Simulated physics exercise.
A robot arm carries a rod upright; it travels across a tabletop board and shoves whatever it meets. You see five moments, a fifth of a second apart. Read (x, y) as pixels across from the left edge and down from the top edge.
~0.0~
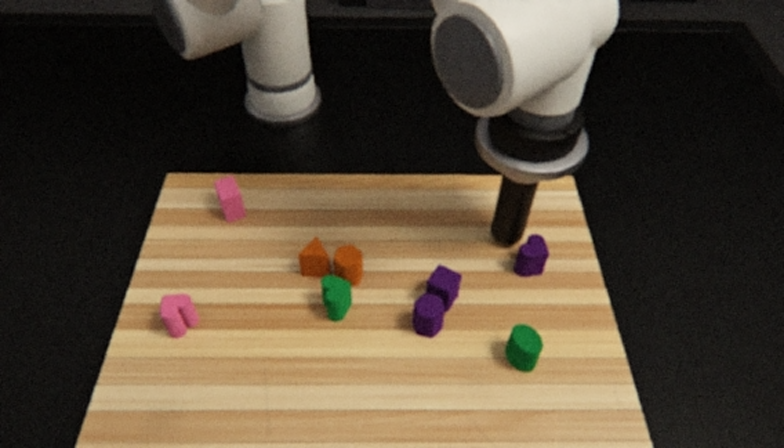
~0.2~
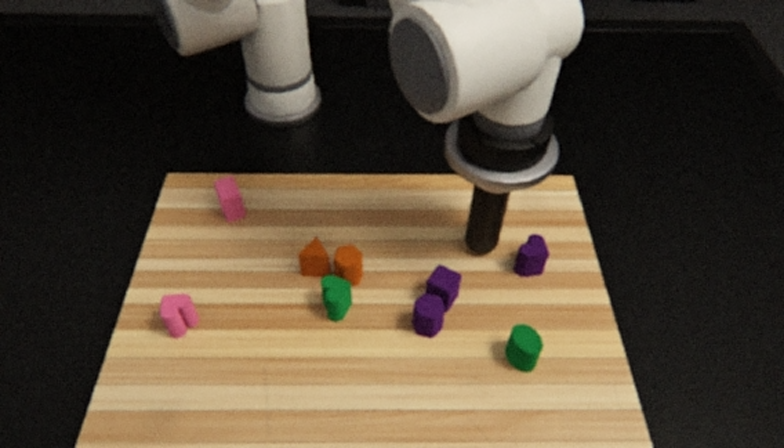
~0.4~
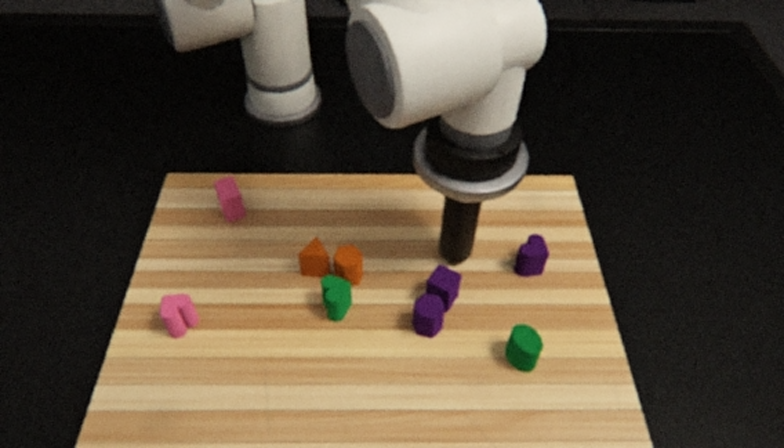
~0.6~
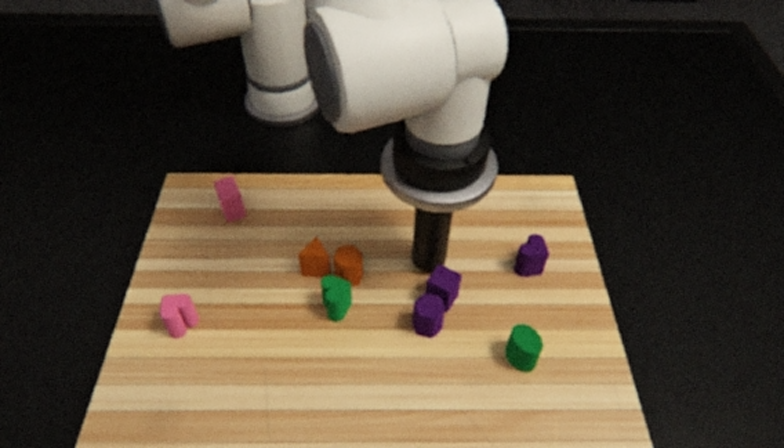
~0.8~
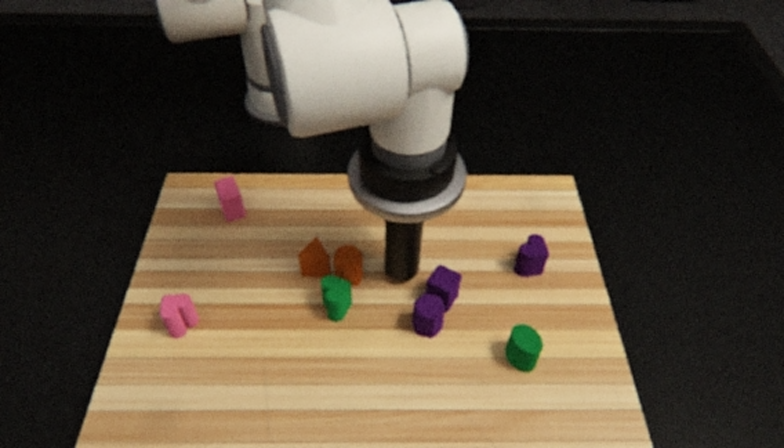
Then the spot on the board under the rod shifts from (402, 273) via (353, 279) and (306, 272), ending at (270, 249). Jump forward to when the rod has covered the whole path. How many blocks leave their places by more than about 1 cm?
Blocks moved: Two.
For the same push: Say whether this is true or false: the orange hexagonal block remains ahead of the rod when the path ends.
False.
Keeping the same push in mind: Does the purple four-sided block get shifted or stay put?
That block stands still.
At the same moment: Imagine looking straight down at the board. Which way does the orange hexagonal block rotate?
From above, counter-clockwise.
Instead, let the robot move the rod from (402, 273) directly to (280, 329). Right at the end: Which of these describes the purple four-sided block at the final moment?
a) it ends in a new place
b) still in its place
b (still in its place)
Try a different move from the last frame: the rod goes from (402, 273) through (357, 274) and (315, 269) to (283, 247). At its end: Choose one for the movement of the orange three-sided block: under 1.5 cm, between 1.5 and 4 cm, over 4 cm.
More than 4 cm.
On the path given first. One third of the way, rod (352, 275); orange three-sided block (301, 248), turned 60° clockwise; orange hexagonal block (319, 260), turned 20° anticlockwise.
Two thirds of the way, rod (304, 268); orange three-sided block (278, 239), turned 80° clockwise; orange hexagonal block (272, 262), turned 50° anticlockwise.
At the end, rod (269, 244); orange three-sided block (242, 219), turned 50° clockwise; green heart block in place; orange hexagonal block (266, 263), turned 65° anticlockwise; purple four-sided block in place.
